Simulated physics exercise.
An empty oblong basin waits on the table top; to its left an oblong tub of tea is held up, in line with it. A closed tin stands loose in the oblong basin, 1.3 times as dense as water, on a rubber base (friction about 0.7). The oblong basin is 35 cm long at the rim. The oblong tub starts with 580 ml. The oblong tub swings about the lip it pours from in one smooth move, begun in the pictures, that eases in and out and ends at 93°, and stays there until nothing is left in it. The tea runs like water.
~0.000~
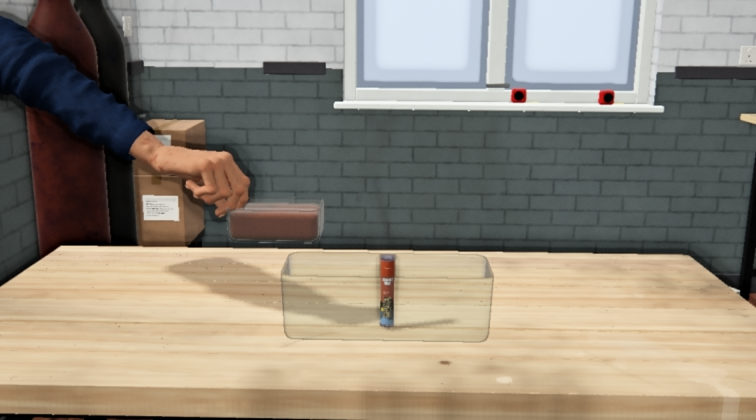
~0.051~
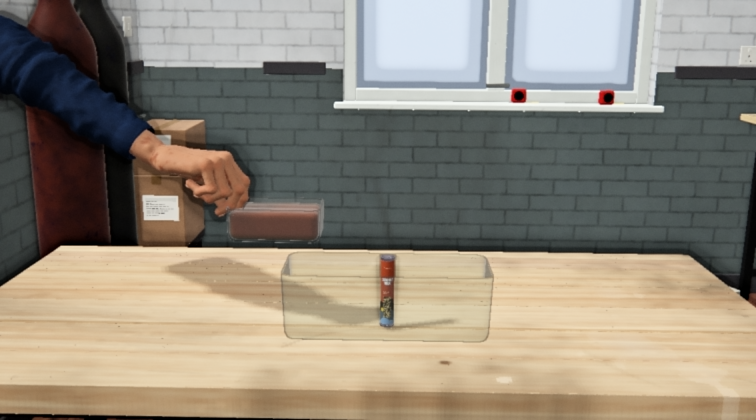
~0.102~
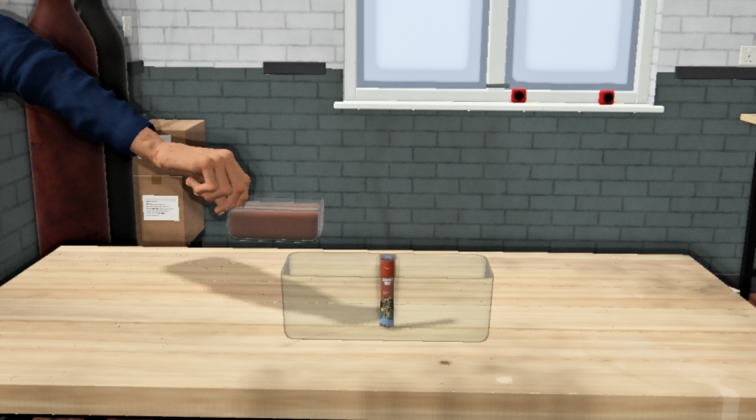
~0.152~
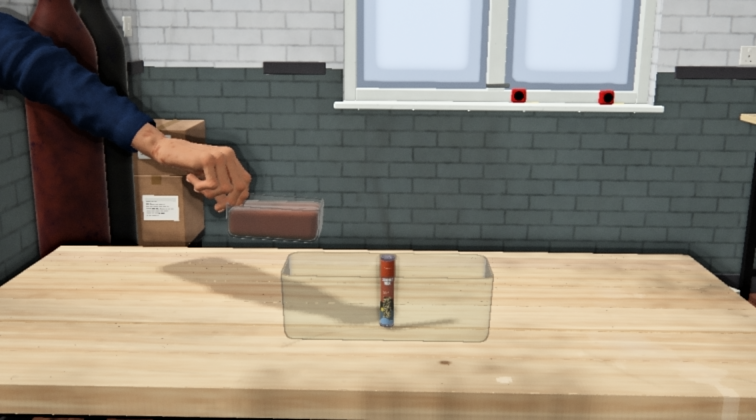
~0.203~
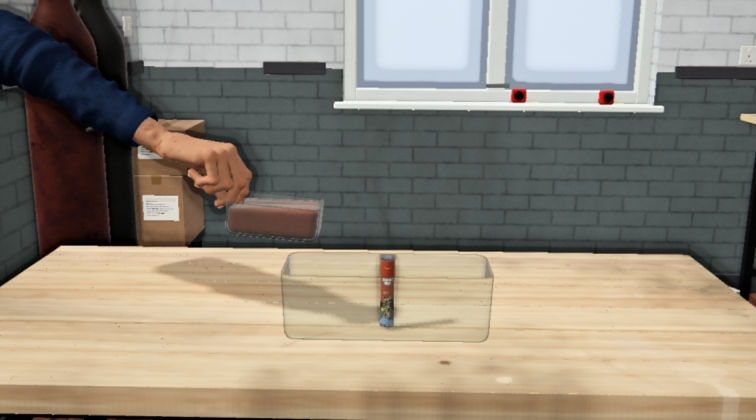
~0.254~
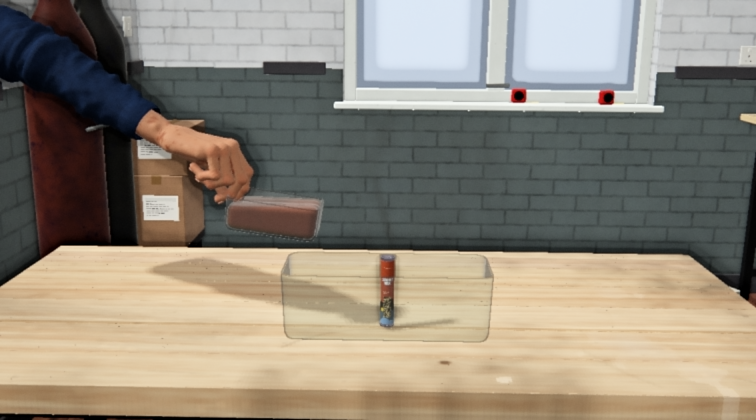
A small clear tub of reddish-brown tea, held up by a hand in a dark blue sleeve reaching in from the left, tilts slightly clockwise, its left end rising a little. Below and to its right, a larger clear oblong basin sits on a pale wooden table with a slim red and blue tin upright inside. The fixed, front-on view shows a workroom with grey and white brick, cardboard boxes and a window.
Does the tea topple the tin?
It stays up.
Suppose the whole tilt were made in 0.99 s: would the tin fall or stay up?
Then it topples.
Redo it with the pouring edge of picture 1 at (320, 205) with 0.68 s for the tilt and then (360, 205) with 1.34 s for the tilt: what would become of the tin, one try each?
First it goes over; then it stays up.
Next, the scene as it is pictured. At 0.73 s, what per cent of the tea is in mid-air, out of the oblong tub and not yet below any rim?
Some 36 per cent.
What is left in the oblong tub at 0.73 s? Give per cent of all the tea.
Some 46 per cent.
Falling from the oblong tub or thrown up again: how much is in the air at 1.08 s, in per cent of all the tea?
About 6 per cent.
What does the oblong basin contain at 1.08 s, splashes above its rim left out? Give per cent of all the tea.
Some 80 per cent.
Then, 0.73 s in, the tilt is 53° and 45 per cent is still to pour; the tin stands where it began.
Then, 1.08 s in, the tilt is 85° and 10 per cent is still to pour; the tin stands where it began.
Then, 1.44 s in, the tilt is 93° and 2 per cent is still to pour; the tin stands where it began.
Then, 1.84 s in, the tilt is 93° and 1 per cent is still to pour; the tin stands where it began.
Finally, the tin stands where it began.
